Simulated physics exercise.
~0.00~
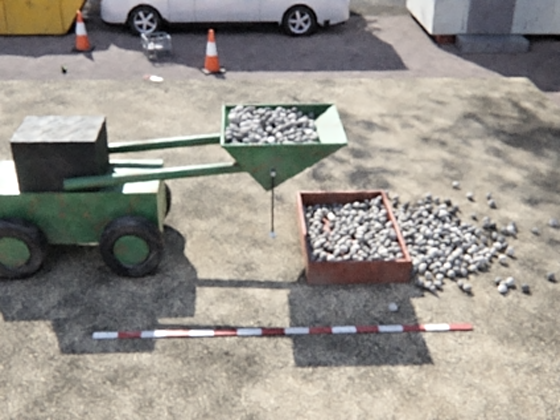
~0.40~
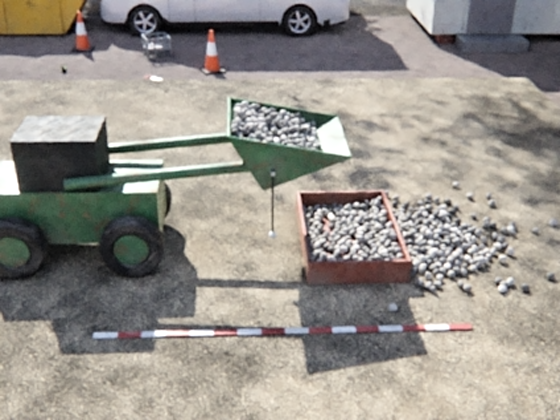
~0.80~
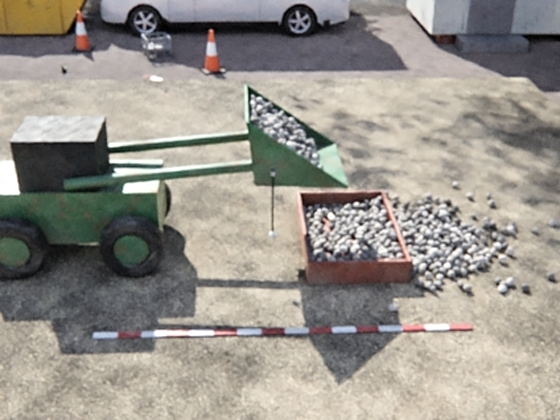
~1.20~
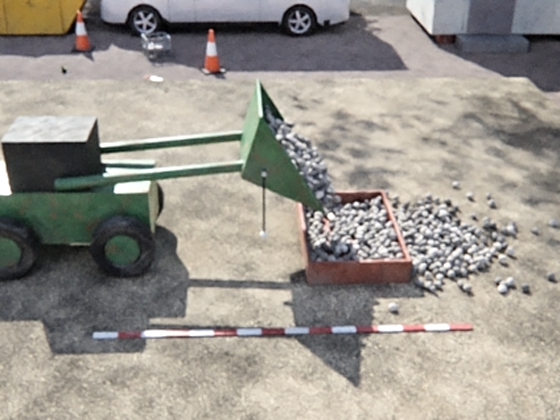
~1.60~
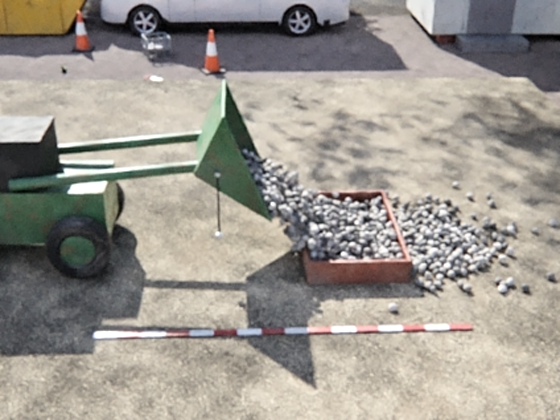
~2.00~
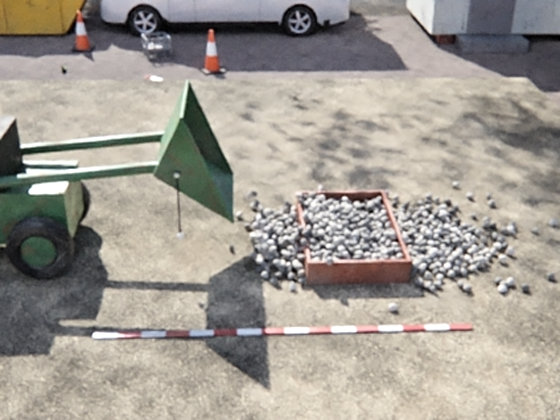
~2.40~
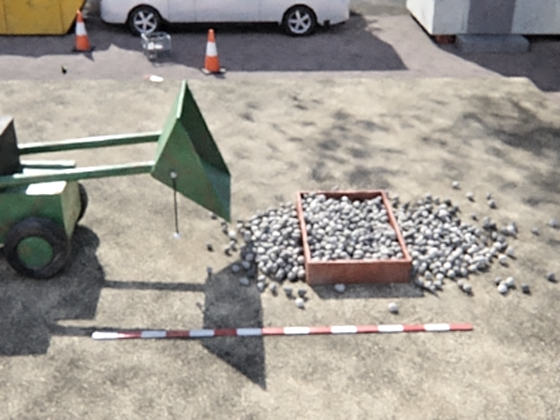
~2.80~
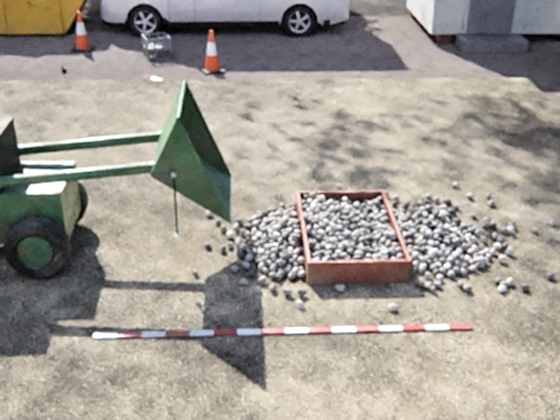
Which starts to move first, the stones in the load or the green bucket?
The green bucket starts to move first, tilting while the stones still rest in it. The stones begin to slide only once it is steeply tipped.
A green loader tips its bucket and backs left, spilling stones into and beside a bin.
